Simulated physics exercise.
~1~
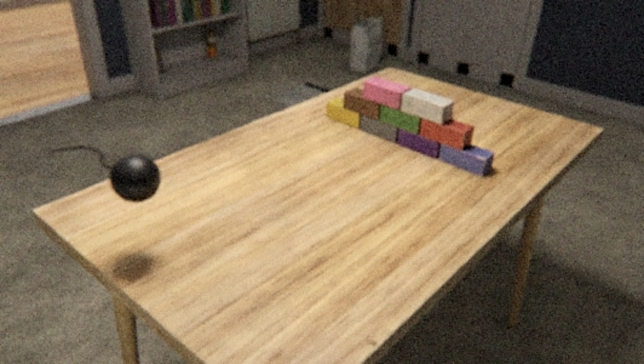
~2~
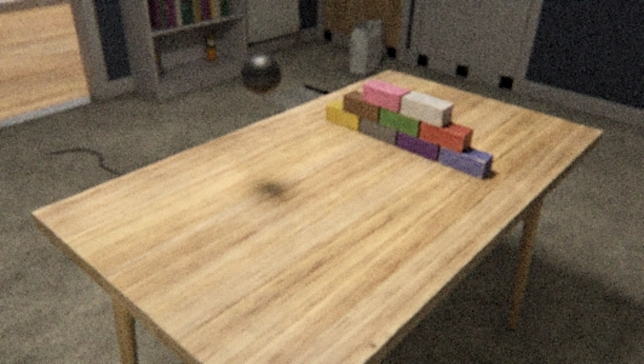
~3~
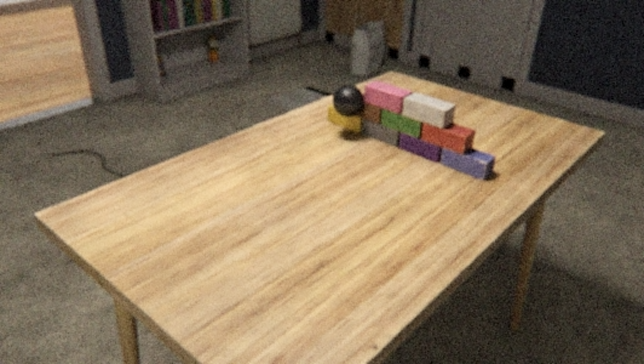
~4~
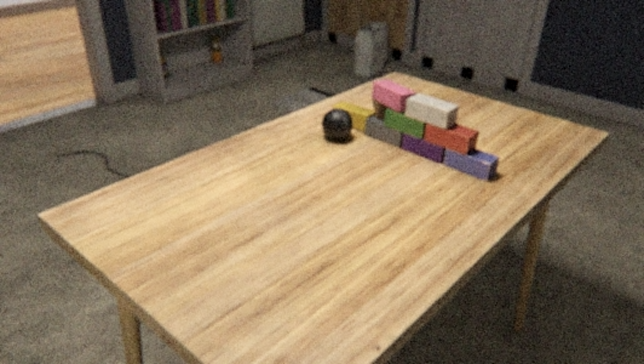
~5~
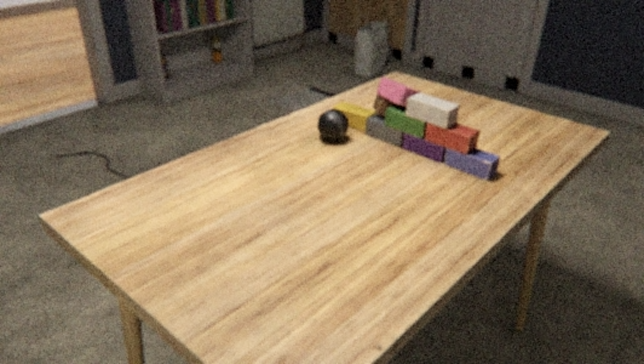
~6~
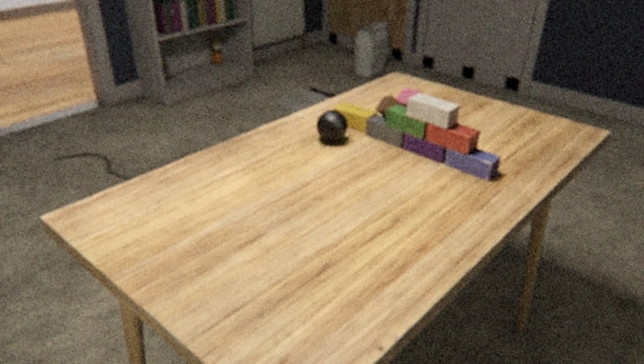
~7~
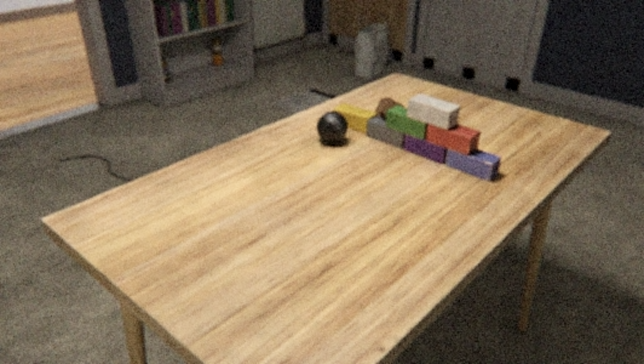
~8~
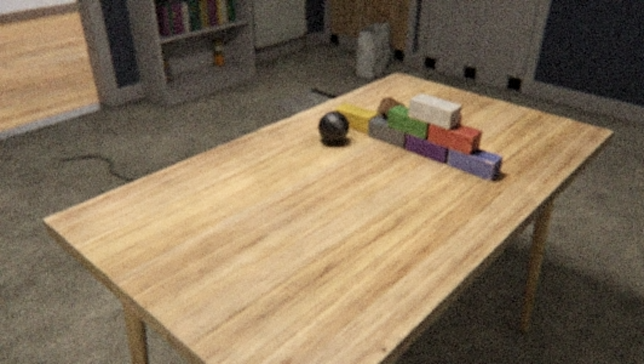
A wooden table holds stacked blocks as a black ball flies in, toppling pink and brown ones.
